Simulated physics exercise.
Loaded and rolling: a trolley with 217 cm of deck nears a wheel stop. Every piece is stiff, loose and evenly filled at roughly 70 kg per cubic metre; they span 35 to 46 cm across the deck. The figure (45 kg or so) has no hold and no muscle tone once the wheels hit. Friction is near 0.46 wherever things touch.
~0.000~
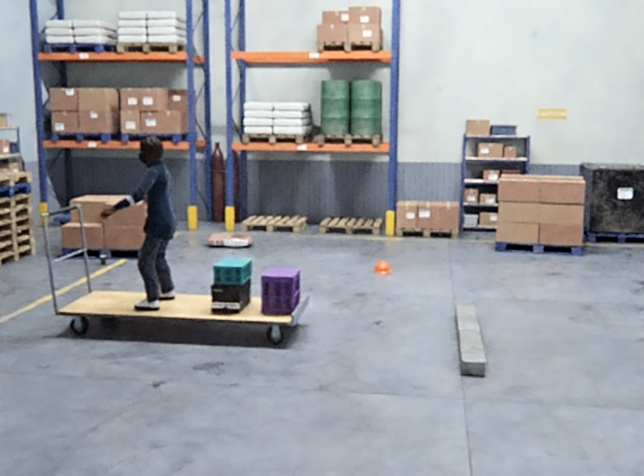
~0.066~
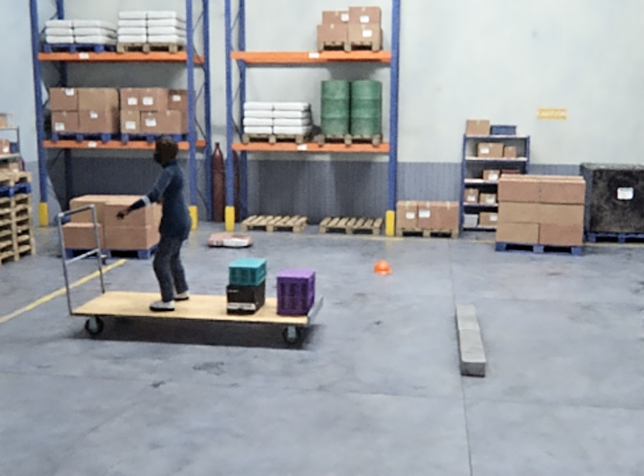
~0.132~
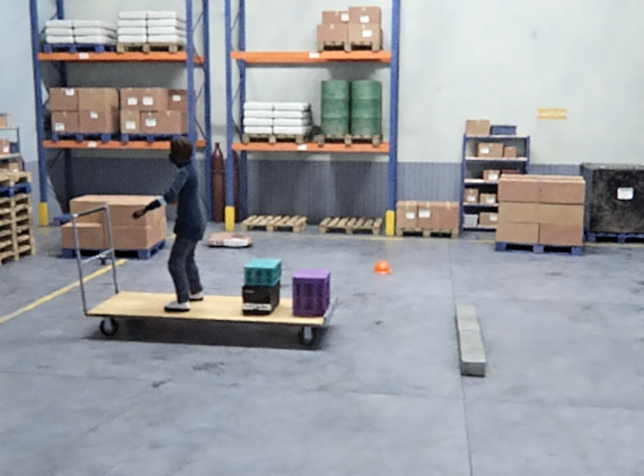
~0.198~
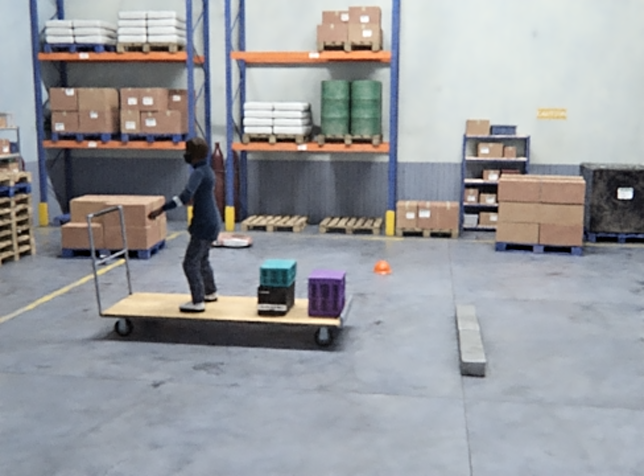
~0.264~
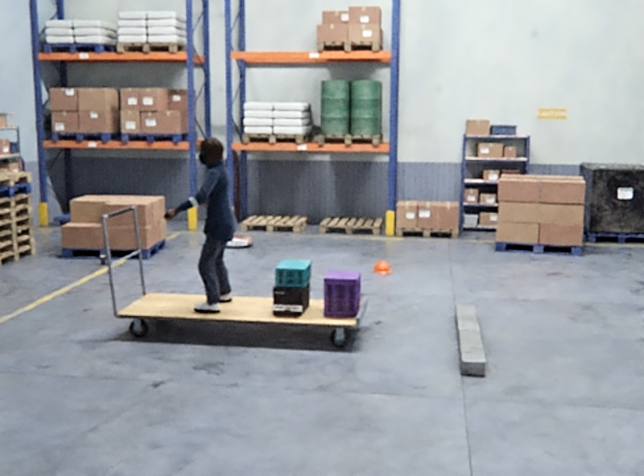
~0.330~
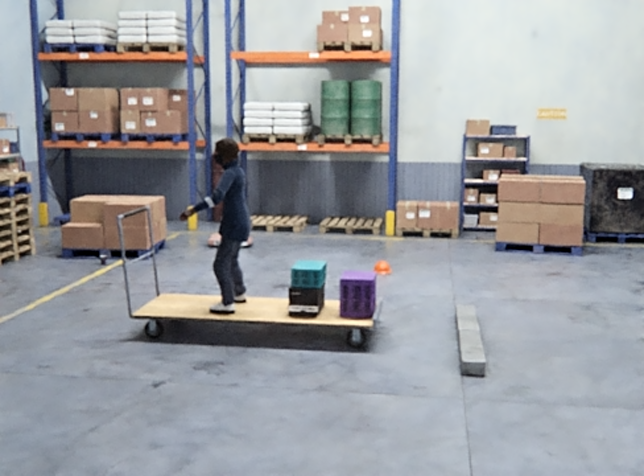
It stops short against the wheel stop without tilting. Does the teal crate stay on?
The teal crate flies off.
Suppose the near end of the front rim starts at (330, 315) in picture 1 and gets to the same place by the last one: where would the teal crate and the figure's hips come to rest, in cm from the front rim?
In that case teal 50 behind, hips 80 behind.
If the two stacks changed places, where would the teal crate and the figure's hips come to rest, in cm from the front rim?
Then teal 100 past, hips 60 behind.
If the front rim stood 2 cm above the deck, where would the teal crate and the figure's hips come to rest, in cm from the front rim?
In that case teal 50 past, hips 30 behind.
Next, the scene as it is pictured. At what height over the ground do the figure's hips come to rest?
About 50 cm.
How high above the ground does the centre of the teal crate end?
About 10 cm.
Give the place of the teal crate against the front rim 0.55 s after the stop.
Some 15 cm past it.
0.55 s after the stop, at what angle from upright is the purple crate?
It is tilted some 120°.
The wheels strike at 0.70 s.
After 1.25 s the teal crate is 17 cm past the rim, tilted 175°, near (491, 258) in the last picture's view.
After 1.70 s the teal crate is 110 cm past the rim, tilted 70°, near (596, 331) in the last picture's view.
Final state at 4.5 s, past the rim, teal crate and purple crate; behind it, black carton and the figure's hips.
